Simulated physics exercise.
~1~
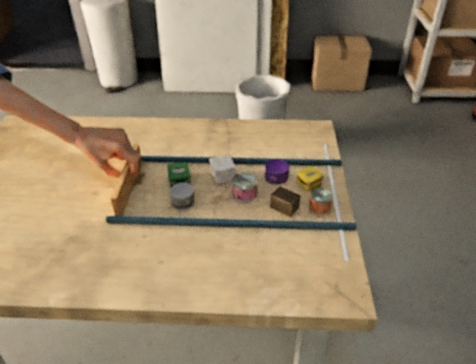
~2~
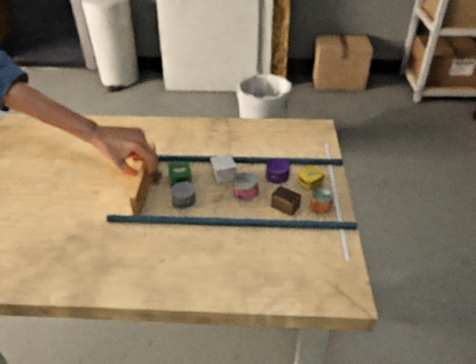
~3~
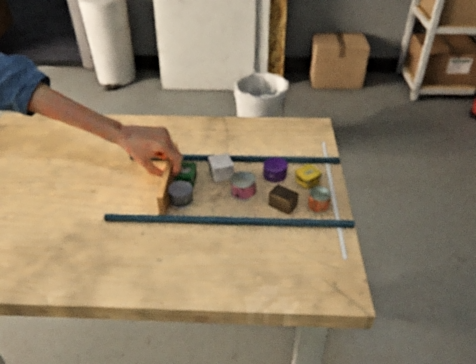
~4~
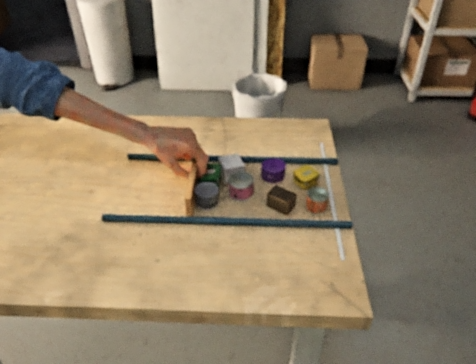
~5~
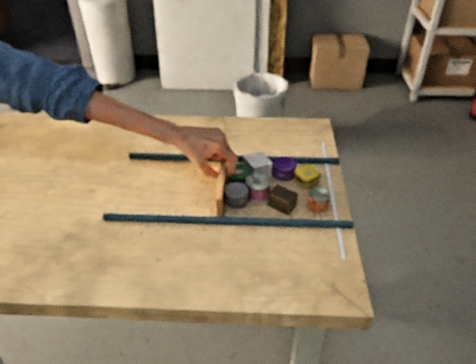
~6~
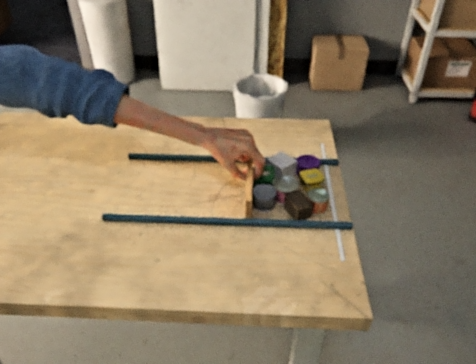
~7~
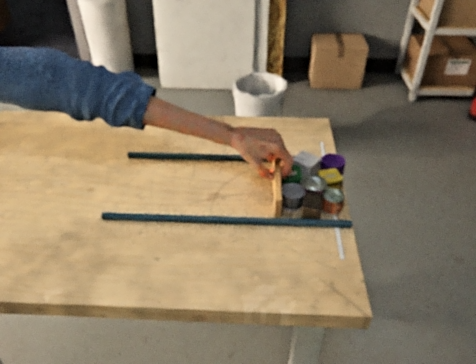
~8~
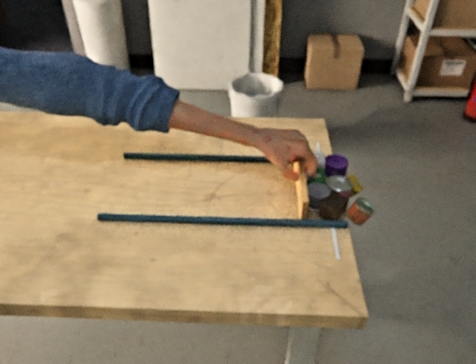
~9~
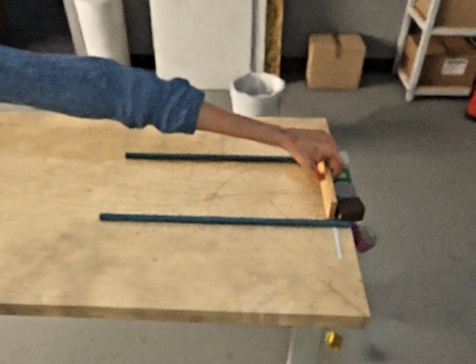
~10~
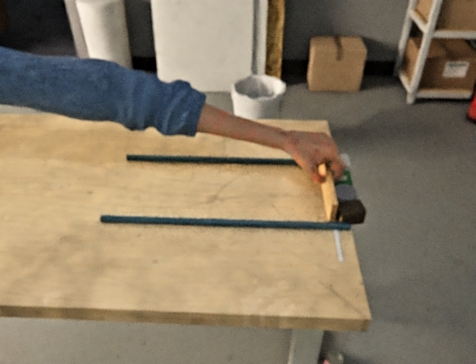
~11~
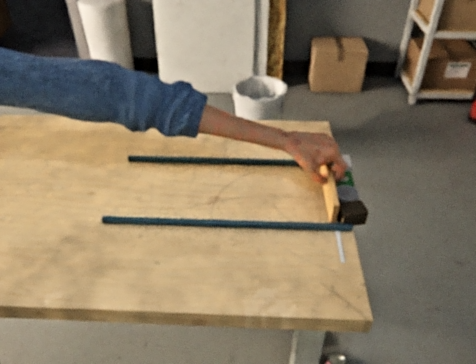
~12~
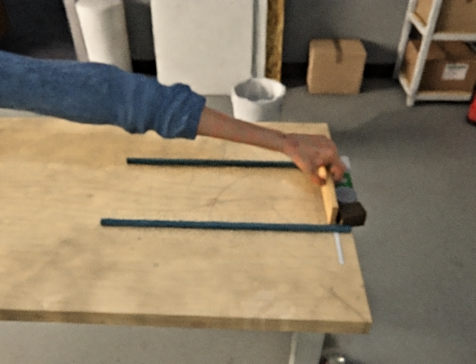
At the start, a hand holds a small upright wooden board at the left of a jumble of little tins, blocks and tubs, lying between two dark strips on a wooden table. The hand pushes the board steadily right, gathering the green piece and grey tin first, then the pink pot. The bunch tightens and slides to the table's end, where the yellow case turns as it is shoved along. Several pieces spill over the edge, including the pink pot, purple tub, yellow case and orange tin. The board stops near the edge, with the black block and a few others still perched there.
